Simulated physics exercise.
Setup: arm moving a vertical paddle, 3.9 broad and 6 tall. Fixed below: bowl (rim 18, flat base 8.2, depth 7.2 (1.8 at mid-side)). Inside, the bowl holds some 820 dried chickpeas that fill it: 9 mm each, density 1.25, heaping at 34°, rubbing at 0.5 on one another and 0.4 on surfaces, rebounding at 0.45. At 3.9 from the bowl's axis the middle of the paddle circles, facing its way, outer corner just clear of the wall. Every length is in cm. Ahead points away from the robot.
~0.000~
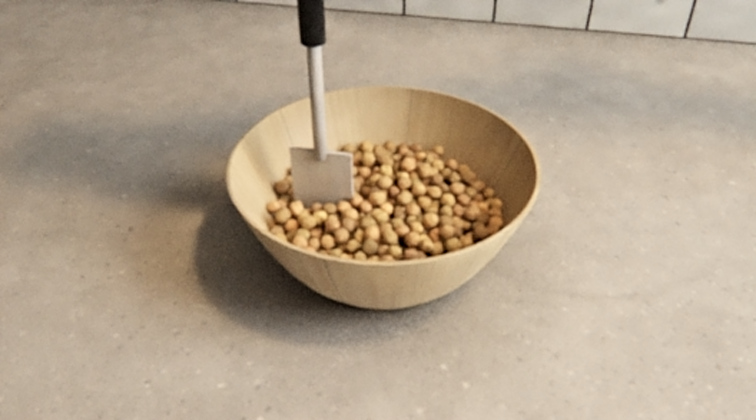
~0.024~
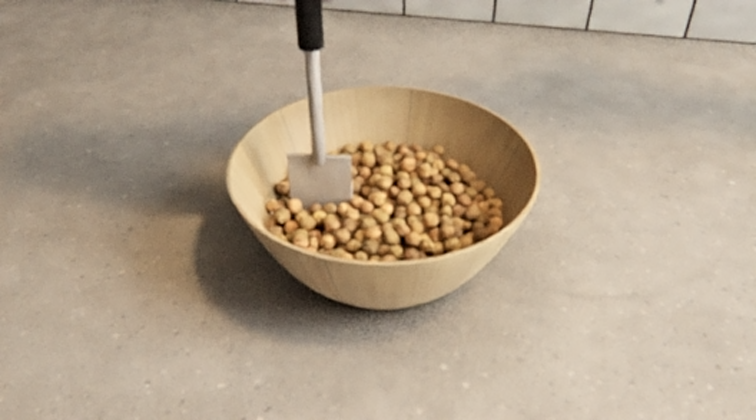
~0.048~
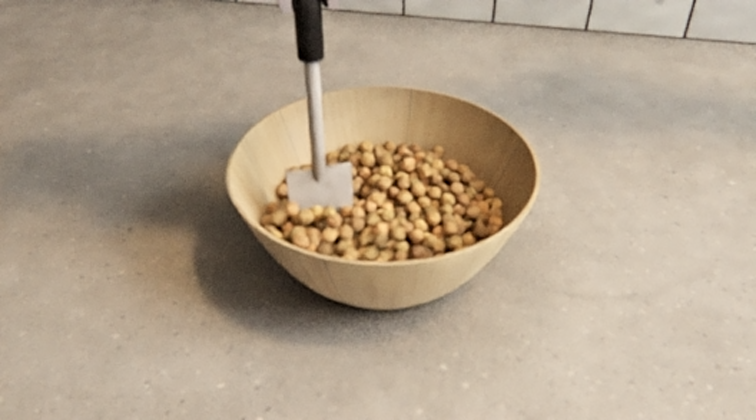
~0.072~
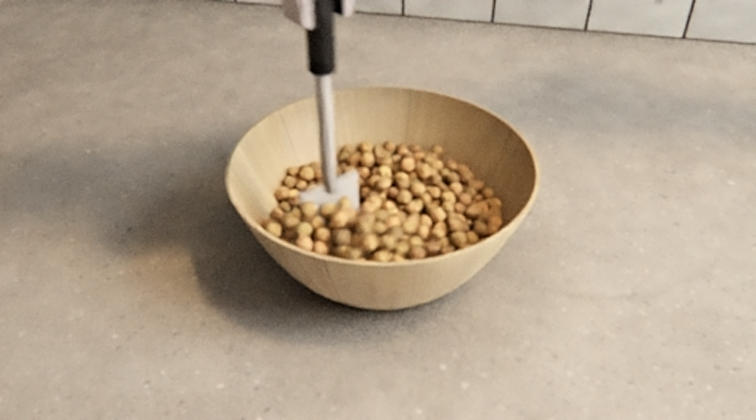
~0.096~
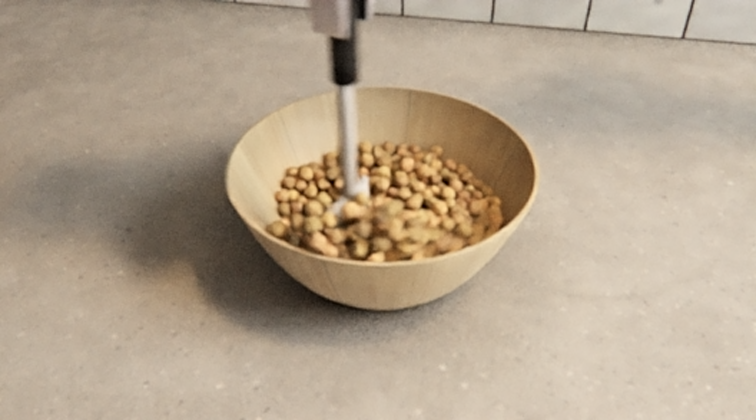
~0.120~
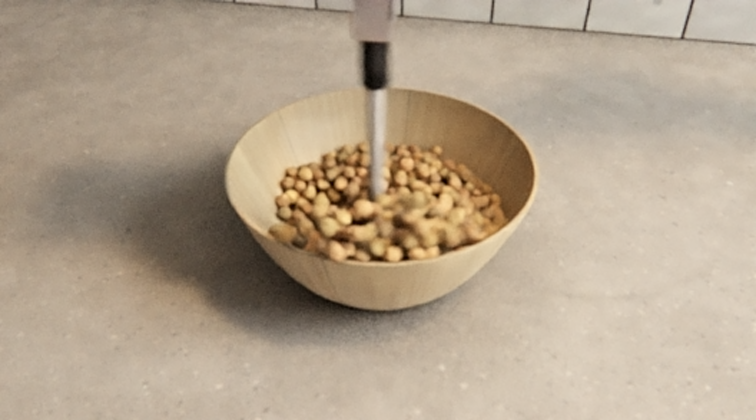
A flat metal paddle with a black handle pushed down among the chickpeas in a wooden bowl, then swept toward the near side and to the right, turning edge-on and churning them around it.
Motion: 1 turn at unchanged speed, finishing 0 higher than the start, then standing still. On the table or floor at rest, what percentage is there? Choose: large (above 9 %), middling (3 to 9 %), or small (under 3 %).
Large.
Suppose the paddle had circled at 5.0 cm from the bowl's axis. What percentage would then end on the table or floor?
Then about 25 per cent.
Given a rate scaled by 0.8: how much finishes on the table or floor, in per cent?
Roughly 15 per cent.
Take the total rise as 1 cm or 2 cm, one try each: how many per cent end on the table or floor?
About 20 per cent on the first try and 20 per cent on the second.
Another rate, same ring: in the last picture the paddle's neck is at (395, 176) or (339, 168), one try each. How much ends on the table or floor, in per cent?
About 35 per cent, then about 10 per cent.
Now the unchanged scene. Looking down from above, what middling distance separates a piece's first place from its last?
Near 8 cm.
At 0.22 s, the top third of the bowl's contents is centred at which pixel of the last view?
Centre estimate: Approx. (476, 156) px.
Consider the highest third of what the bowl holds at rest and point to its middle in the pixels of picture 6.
I'd put it at about (322, 240).
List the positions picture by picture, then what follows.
The paddle neck at (319, 130), 0° round; upper third of the load around (393, 209), from x 275 to 495, top at y 145; 819 in the bowl, in the first picture.
The paddle neck at (317, 134), 7° round; upper third of the load around (389, 212), from x 270 to 495, top at y 145, in the second picture.
The paddle neck at (317, 147), 27° round; upper third of the load around (386, 218), from x 270 to 495, top at y 145, in the third picture.
The paddle neck at (328, 161), 51° round; upper third of the load around (388, 226), from x 270 to 495, top at y 150, in the fourth picture.
The paddle neck at (348, 171), 74° round; upper third of the load around (401, 230), from x 270 to 495, top at y 150, in the fifth picture.
The paddle neck at (376, 176), 97° round; upper third of the load around (416, 227), from x 275 to 500, top at y 150; 819 in the bowl, in the sixth picture.
After 0.22 s, 194° round, highest piece 11 above the table; 760 in the bowl, 1 on the table or floor, 58 in flight or on the tool.
After 0.32 s, 292° round, highest piece 11 above the table; 679 in the bowl, 40 on the table or floor, 100 in flight or on the tool.
After 0.57 s, 0° round, highest piece 7 above the table; 599 in the bowl, 217 on the table or floor, 3 in flight or on the tool.
After 1.27 s, 0° round, highest piece 7 above the table; 599 in the bowl, 220 on the table or floor.
In the end, 599 in the bowl, 220 on the table or floor. That is 27 % on the table or floor.
